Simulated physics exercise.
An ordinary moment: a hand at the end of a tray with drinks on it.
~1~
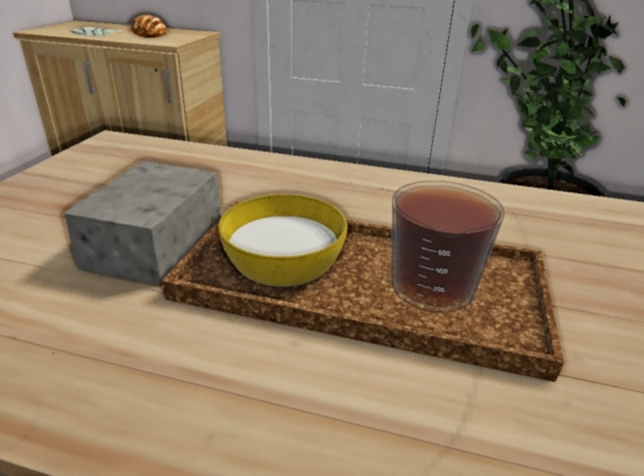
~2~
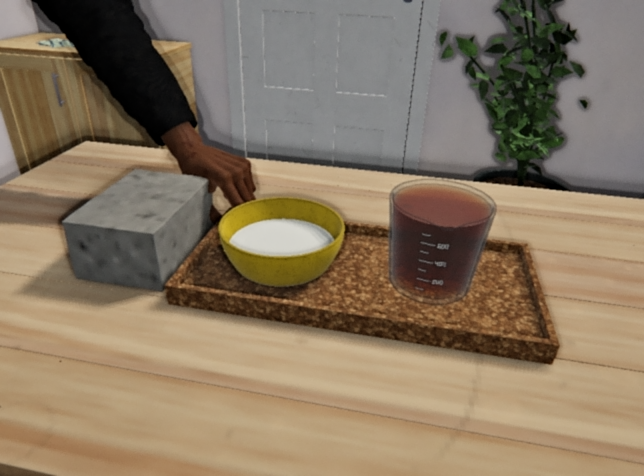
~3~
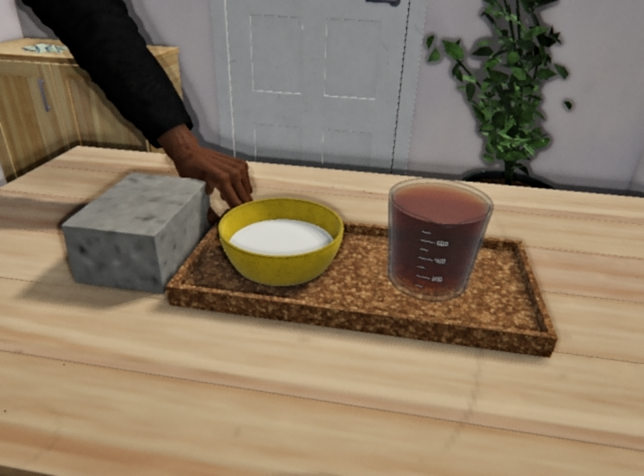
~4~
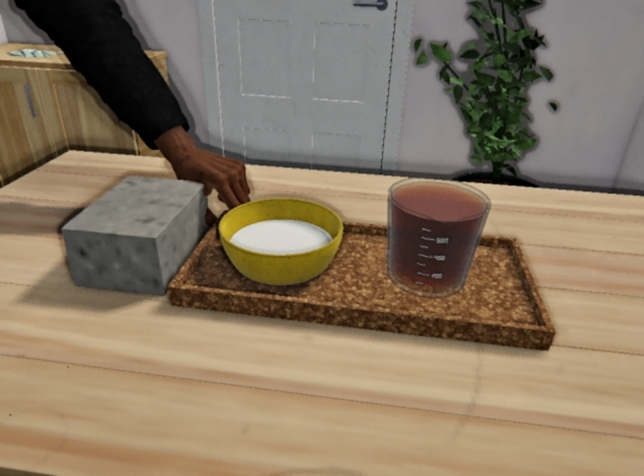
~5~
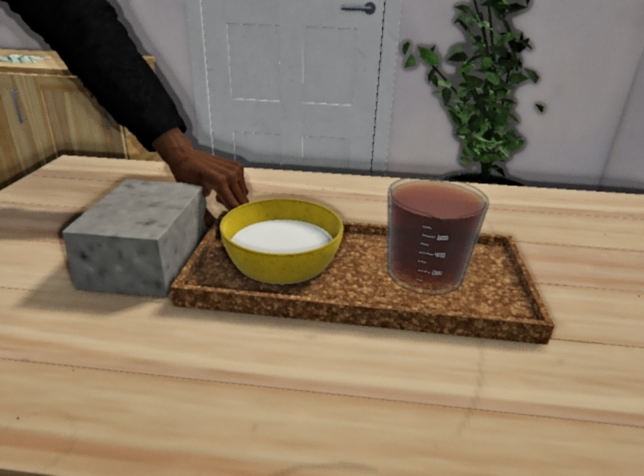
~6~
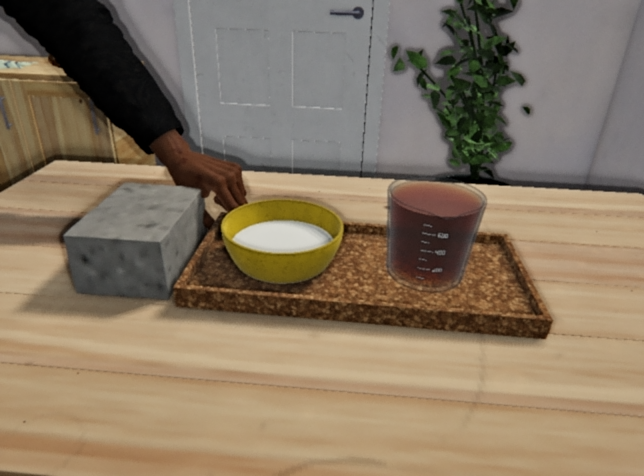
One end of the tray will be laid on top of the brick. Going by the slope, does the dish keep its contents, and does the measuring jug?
At the end, dish: Does not run over. Measuring jug: Runs over.
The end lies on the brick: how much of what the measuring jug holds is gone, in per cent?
About 8 %.
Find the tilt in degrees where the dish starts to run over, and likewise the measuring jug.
Roughly 25° for the first, 8° for the second.
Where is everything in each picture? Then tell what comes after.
The tray lies flat; dish (283, 239) about a third full; measuring jug (440, 245) nearly full; brick (112, 251), in the first picture.
A hand takes the end of the tray; dish about a third full, surface at (282, 245); measuring jug nearly full, surface at (442, 204), in the second picture.
The end is rising; dish (282, 241) about a third full; measuring jug (434, 238) nearly full, in the third picture.
The end has come up a little; dish about a third full, surface at (282, 244); measuring jug nearly full, surface at (438, 200); brick (112, 264), in the fourth picture.
Slope near 1°; dish (282, 240) about a third full; measuring jug (432, 234) nearly full, in the fifth picture.
The tray slopes by about 1°; dish about a third full, surface at (283, 243); measuring jug nearly full, surface at (436, 198); brick (116, 269), in the sixth picture.
Shortly, the tray slopes by about 7°; dish, none is lost; measuring jug, none is lost.
Then, the tray slopes by about 14°; dish, none is lost; measuring jug, it has lost some.
At the finish, the tray slopes by about 12°, resting on the brick; dish, none is lost; measuring jug, it has lost some.
